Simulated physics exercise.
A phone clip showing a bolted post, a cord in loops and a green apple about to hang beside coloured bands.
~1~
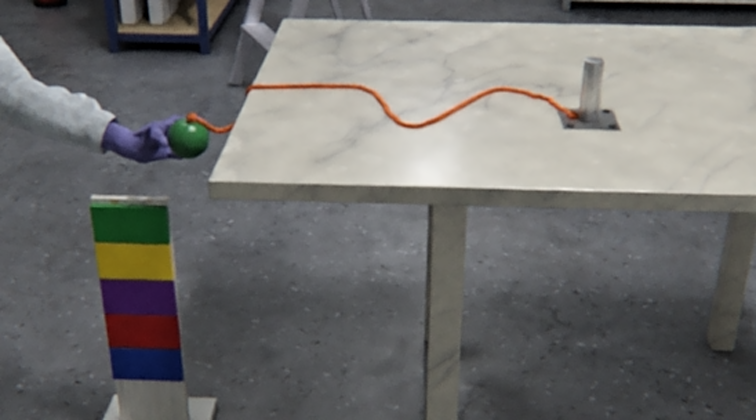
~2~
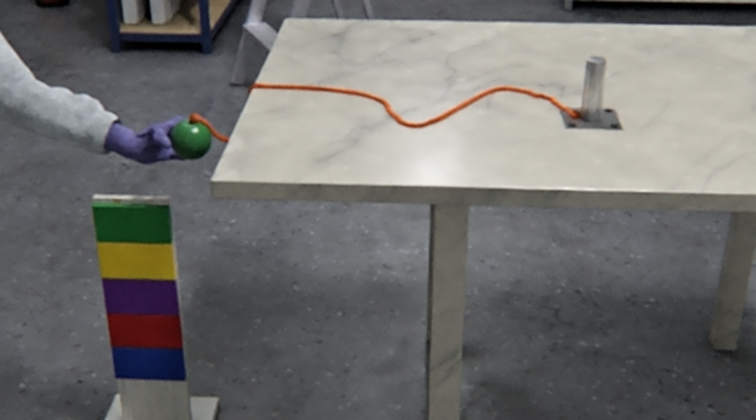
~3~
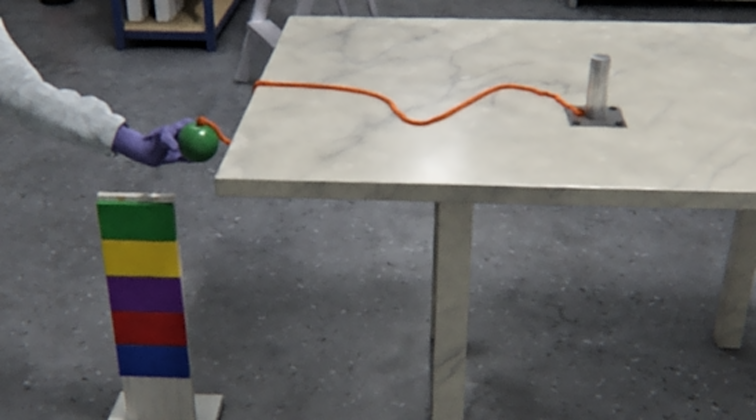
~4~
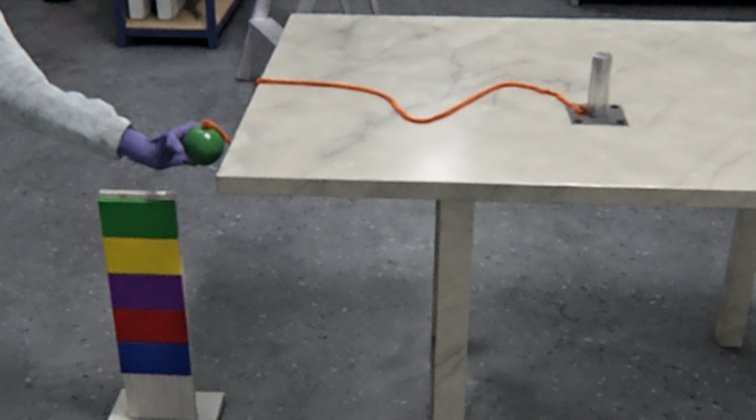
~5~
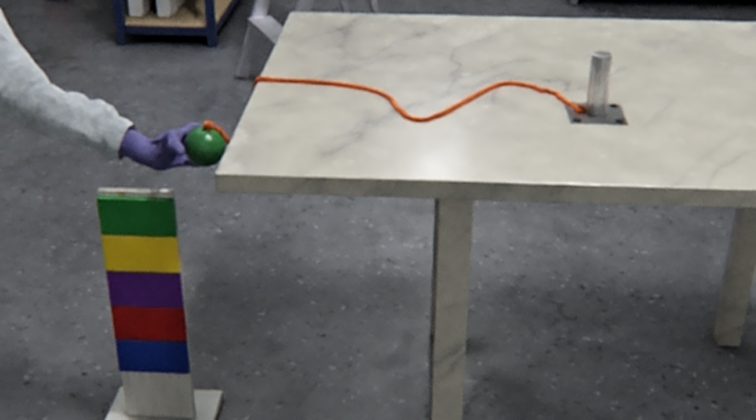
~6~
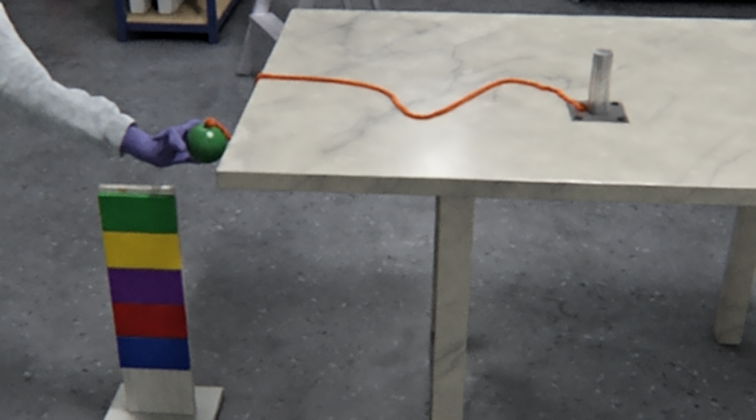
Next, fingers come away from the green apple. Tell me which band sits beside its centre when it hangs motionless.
The red one sits beside it.
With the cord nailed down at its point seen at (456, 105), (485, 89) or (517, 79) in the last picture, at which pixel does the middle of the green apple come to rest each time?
Per try (px, approx.): (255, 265); (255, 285); (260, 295).
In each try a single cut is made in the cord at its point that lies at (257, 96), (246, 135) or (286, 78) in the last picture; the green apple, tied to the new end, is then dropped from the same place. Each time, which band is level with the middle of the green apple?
Yellow; purple; green.
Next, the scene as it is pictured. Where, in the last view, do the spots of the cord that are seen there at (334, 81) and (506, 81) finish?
First: (257, 156). Second: (459, 101).
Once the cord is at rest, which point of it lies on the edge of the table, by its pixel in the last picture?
That spot lies near (388, 94).
Soon after, apple near (231, 313); level with red.
Then, apple near (305, 331); level with red.
Further on, apple near (245, 328); level with red.
At rest, apple near (271, 331); level with red. Its middle rests at the red band.
